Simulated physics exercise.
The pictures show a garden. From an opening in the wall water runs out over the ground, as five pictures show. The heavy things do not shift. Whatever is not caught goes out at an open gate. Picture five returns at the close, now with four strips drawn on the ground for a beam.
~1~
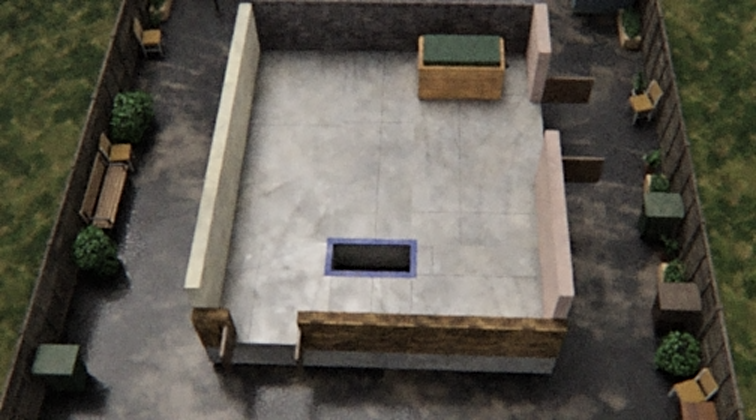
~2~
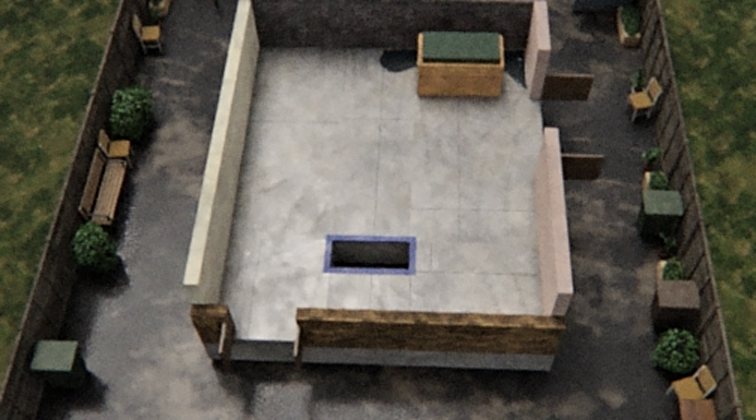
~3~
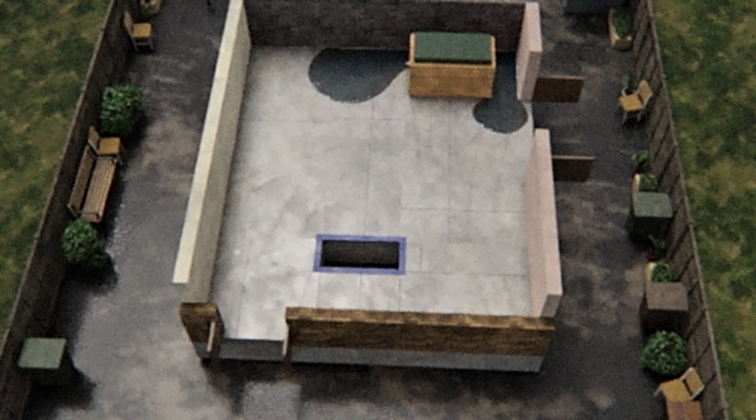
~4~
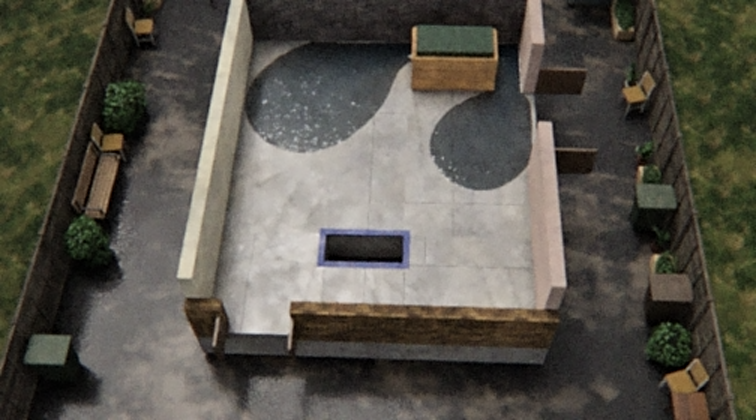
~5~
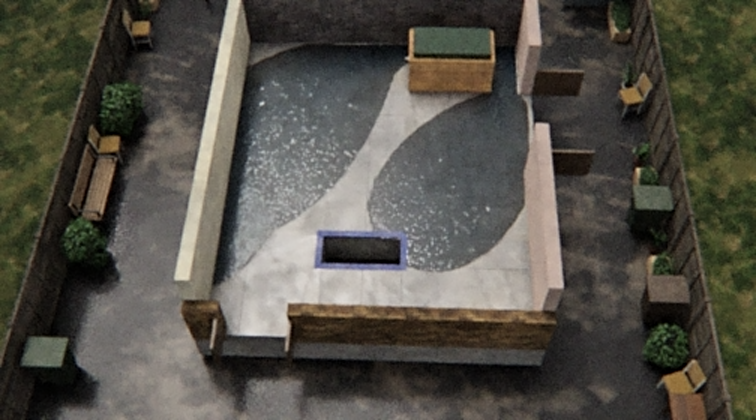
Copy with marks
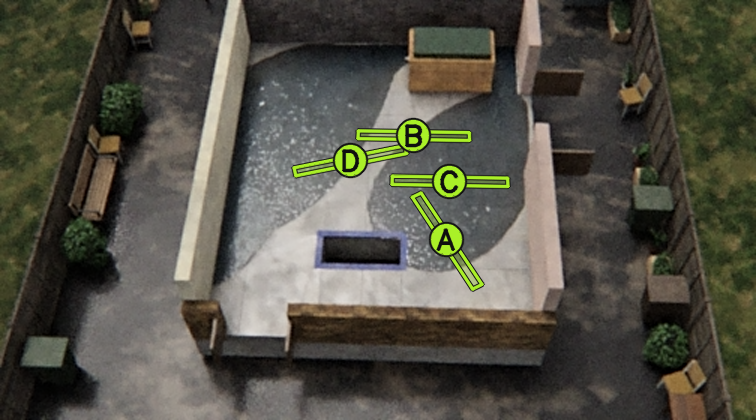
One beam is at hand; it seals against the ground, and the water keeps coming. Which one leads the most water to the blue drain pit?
It is D.
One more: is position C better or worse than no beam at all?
Worse.
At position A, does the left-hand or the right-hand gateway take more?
The left one.
On the marked copy, A from (416, 195) to (477, 286); B from (358, 134) to (469, 136); C from (392, 180) to (507, 182); D from (294, 171) to (405, 149).
Choosing A, about 9 % of the stream goes into the blue drain pit, about 91 % out by the gates.
Choosing B, about 10 % of the stream goes into the blue drain pit, about 89 % out by the gates.
Choosing C, about 7 % of the stream goes into the blue drain pit, about 93 % out by the gates.
Choosing D, about 16 % of the stream goes into the blue drain pit, about 84 % out by the gates.
